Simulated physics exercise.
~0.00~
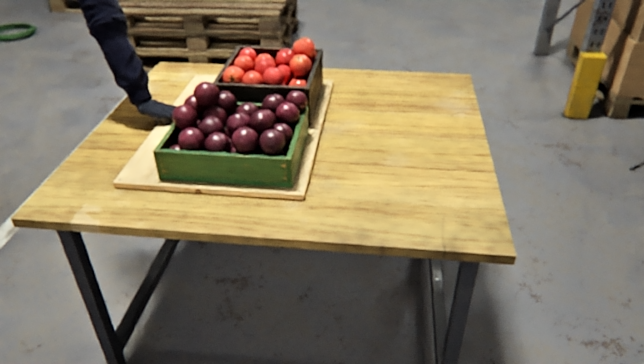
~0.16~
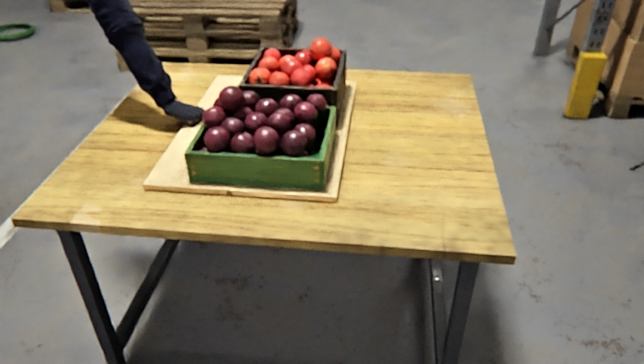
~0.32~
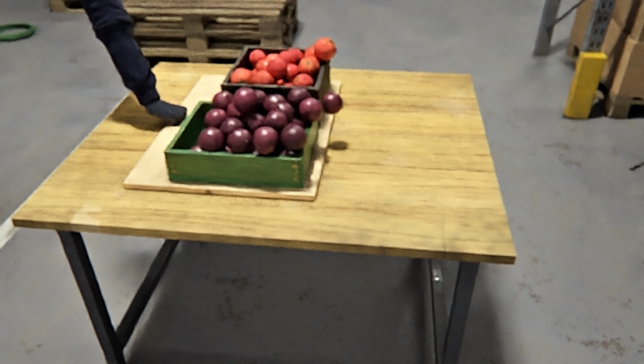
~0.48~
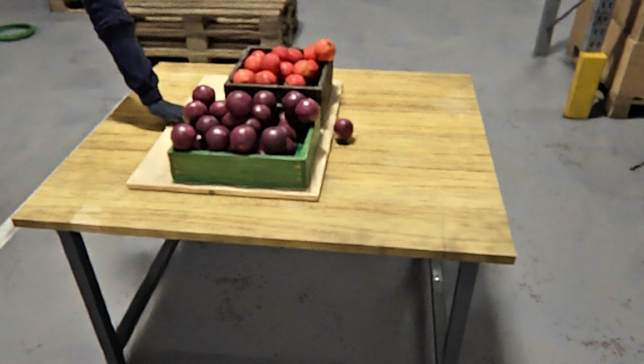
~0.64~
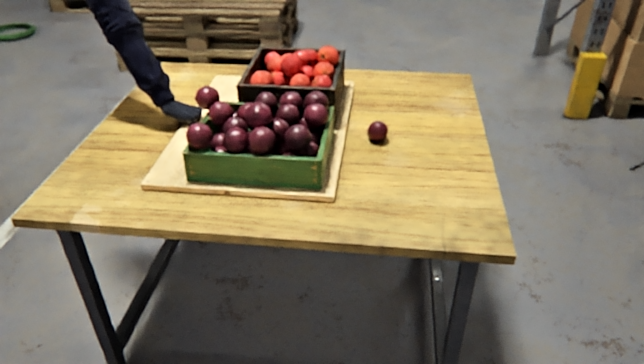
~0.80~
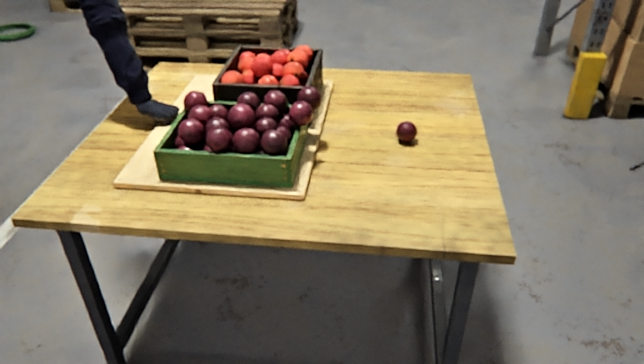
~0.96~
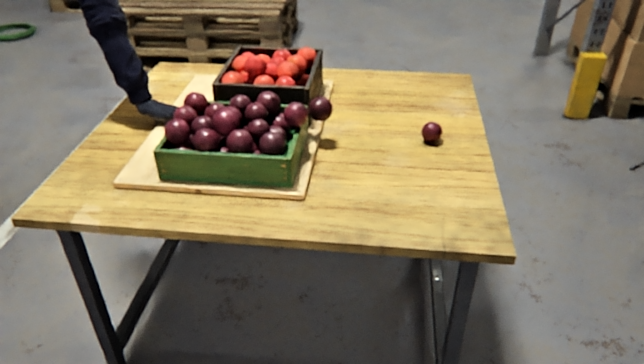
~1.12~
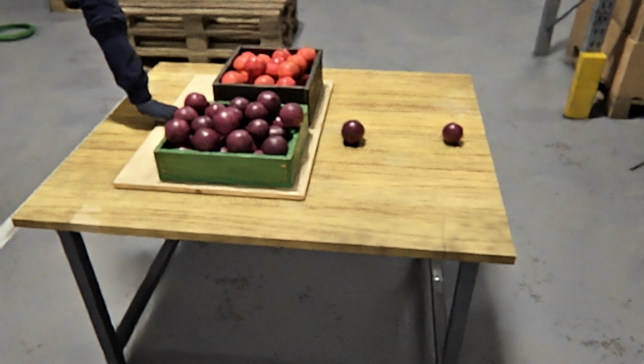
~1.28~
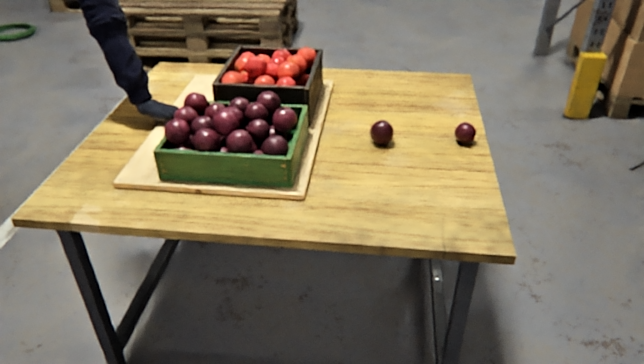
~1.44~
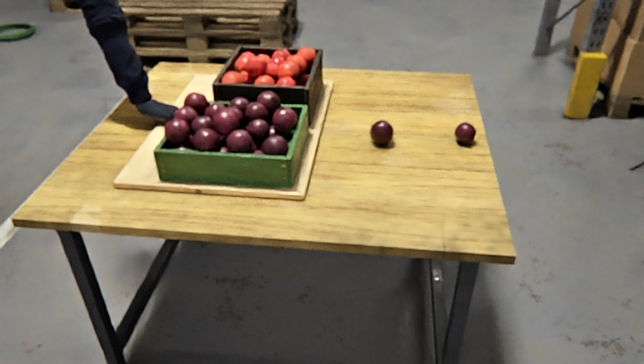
In this clip, a gloved hand shakes a board holding a green tray of dark red onions and a black tray of red round produce right and left on a wooden table. Two onions tumble off the green tray's right side, roll right and stop on the tabletop.
